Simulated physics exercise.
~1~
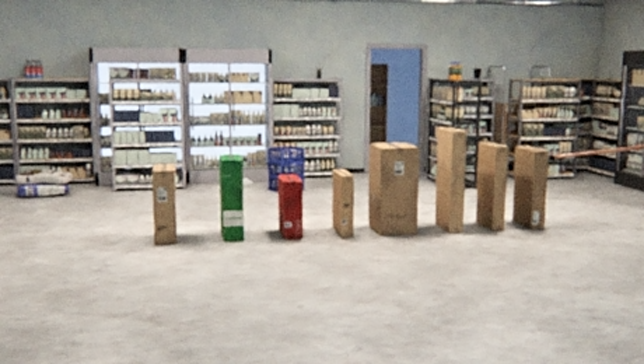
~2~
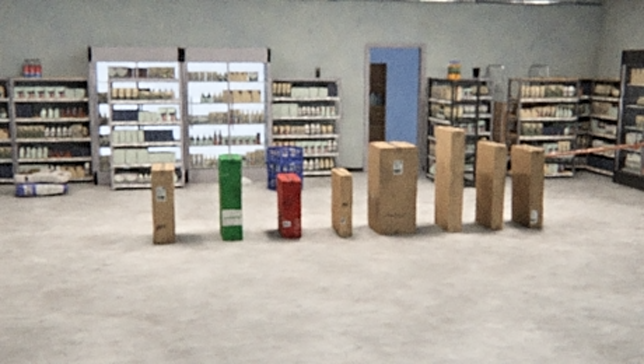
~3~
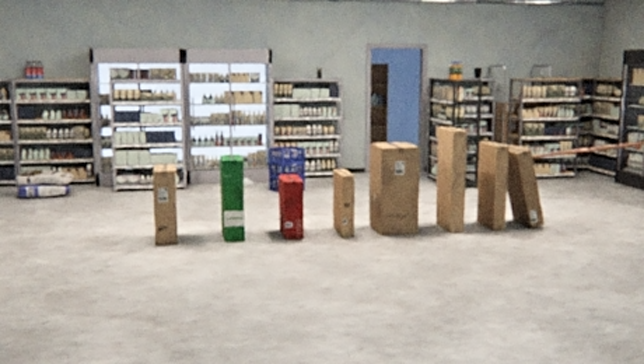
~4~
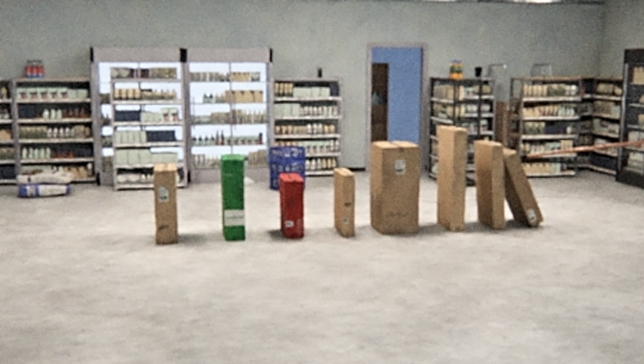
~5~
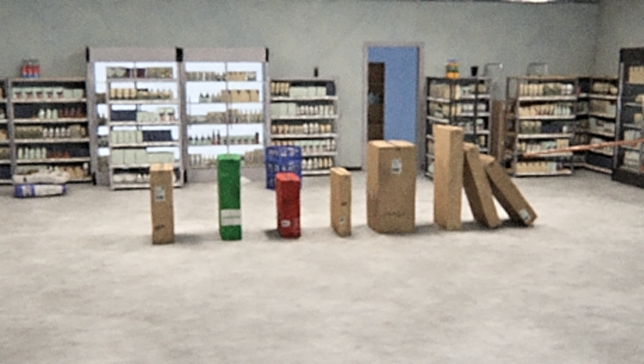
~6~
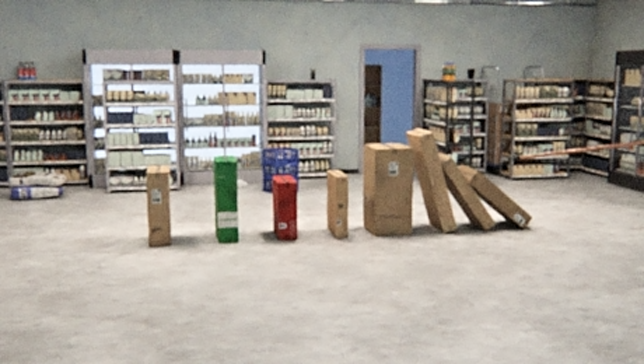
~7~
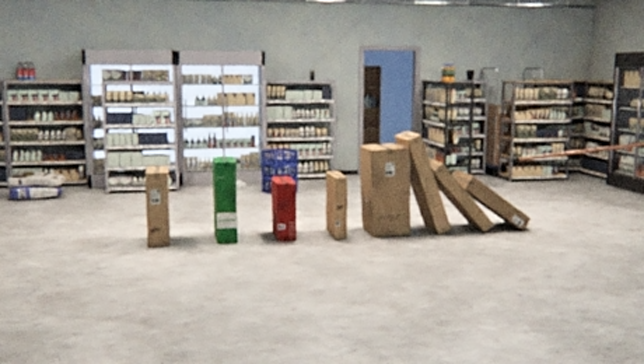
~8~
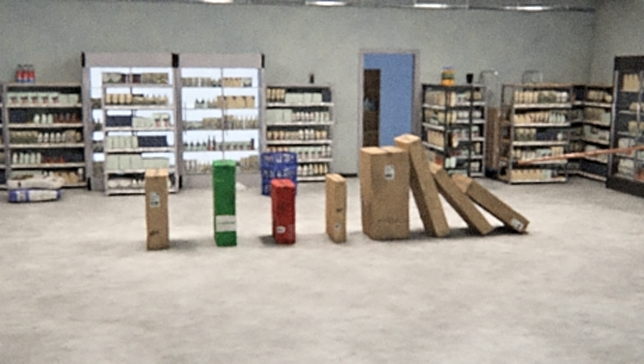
In a store with stocked shelves along the back wall and a blue door, a row of upright cartons stands on the pale floor, one green and one red among the brown. A thin pole at the right nudges the rightmost carton, which tips left against its neighbour. That neighbour leans in turn onto the tall carton beside it, and both sink lower as the tall one tilts left against the wide carton. There the toppling stops. The three right-hand cartons rest slanted on one another, while the wide carton and the smaller ones to its left, including the red and green, remain standing.
